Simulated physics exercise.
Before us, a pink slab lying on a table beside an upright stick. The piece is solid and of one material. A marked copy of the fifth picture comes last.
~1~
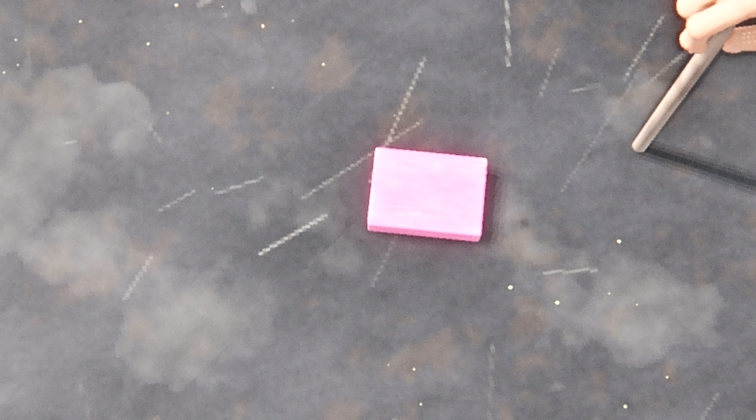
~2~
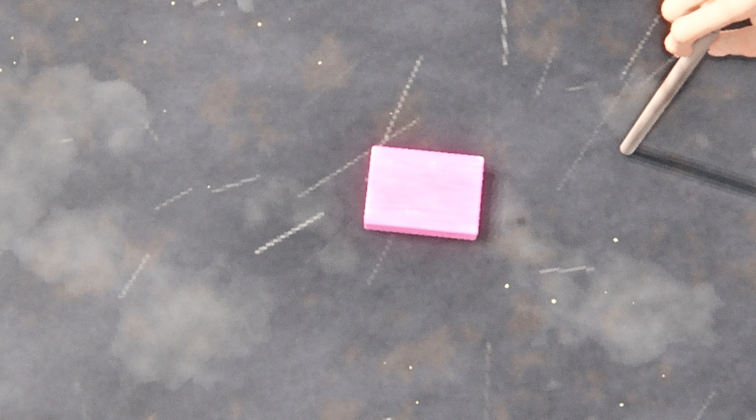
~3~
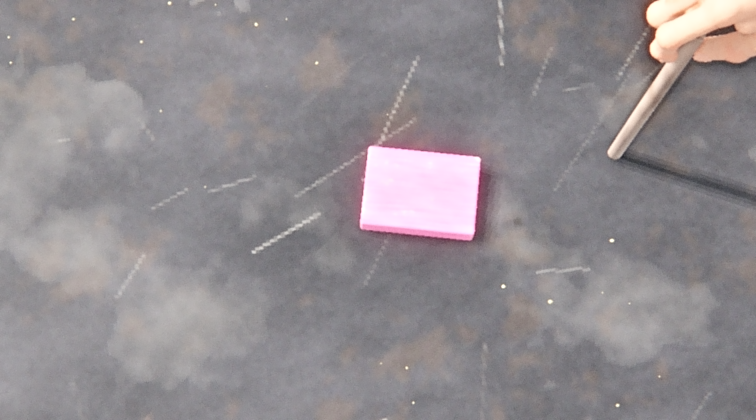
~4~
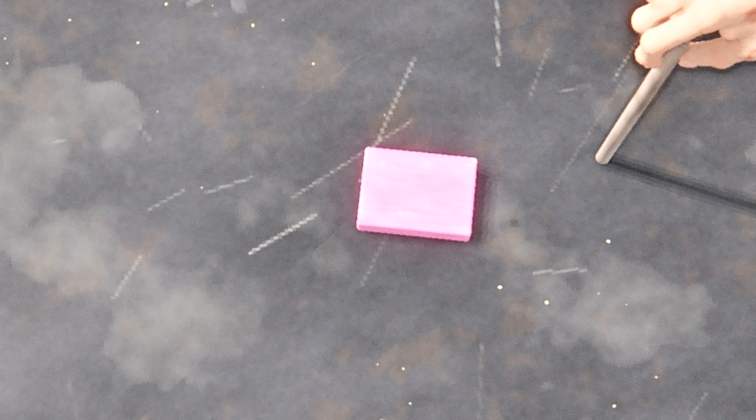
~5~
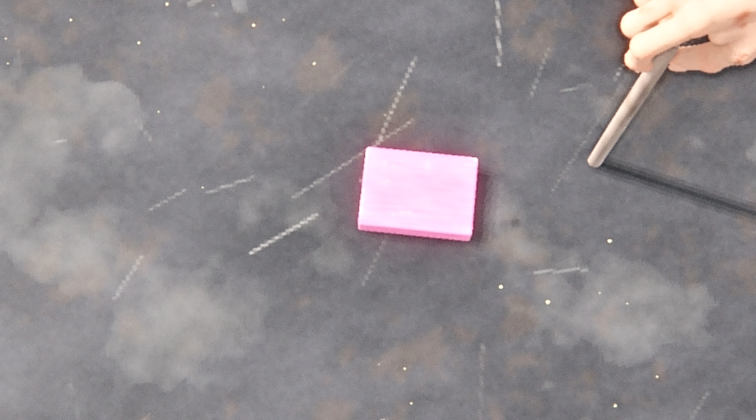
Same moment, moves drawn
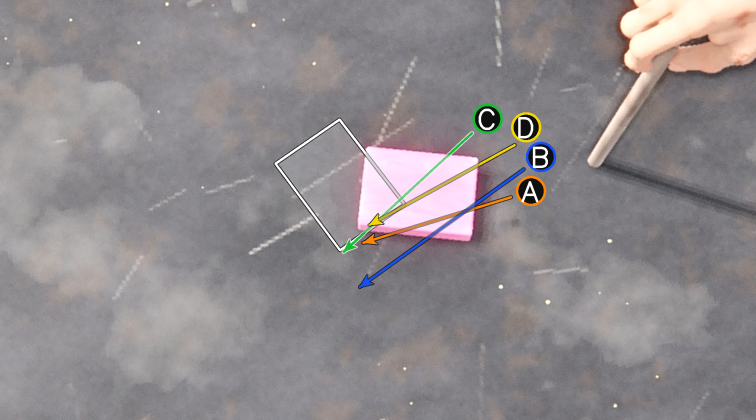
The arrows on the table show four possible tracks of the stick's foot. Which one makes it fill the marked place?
It ends in the outline with A.
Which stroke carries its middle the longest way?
D.
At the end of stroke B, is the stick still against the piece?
No.
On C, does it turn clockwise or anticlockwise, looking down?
It turns anticlockwise.
On the marked copy, A from (511, 197) to (363, 243); B from (524, 169) to (360, 287); C from (472, 133) to (344, 252); D from (515, 145) to (369, 225).
With A. Early on, foot of the stick (456, 214), piece (398, 190).
Further on, foot of the stick (403, 231), piece (356, 184).
At the end, foot of the stick (363, 243), piece (340, 178); it fills the outline.
As for the rest, B leaves the piece out of the outline, at (368, 191); C leaves the piece out of the outline, at (388, 278); D leaves the piece out of the outline, at (306, 234).
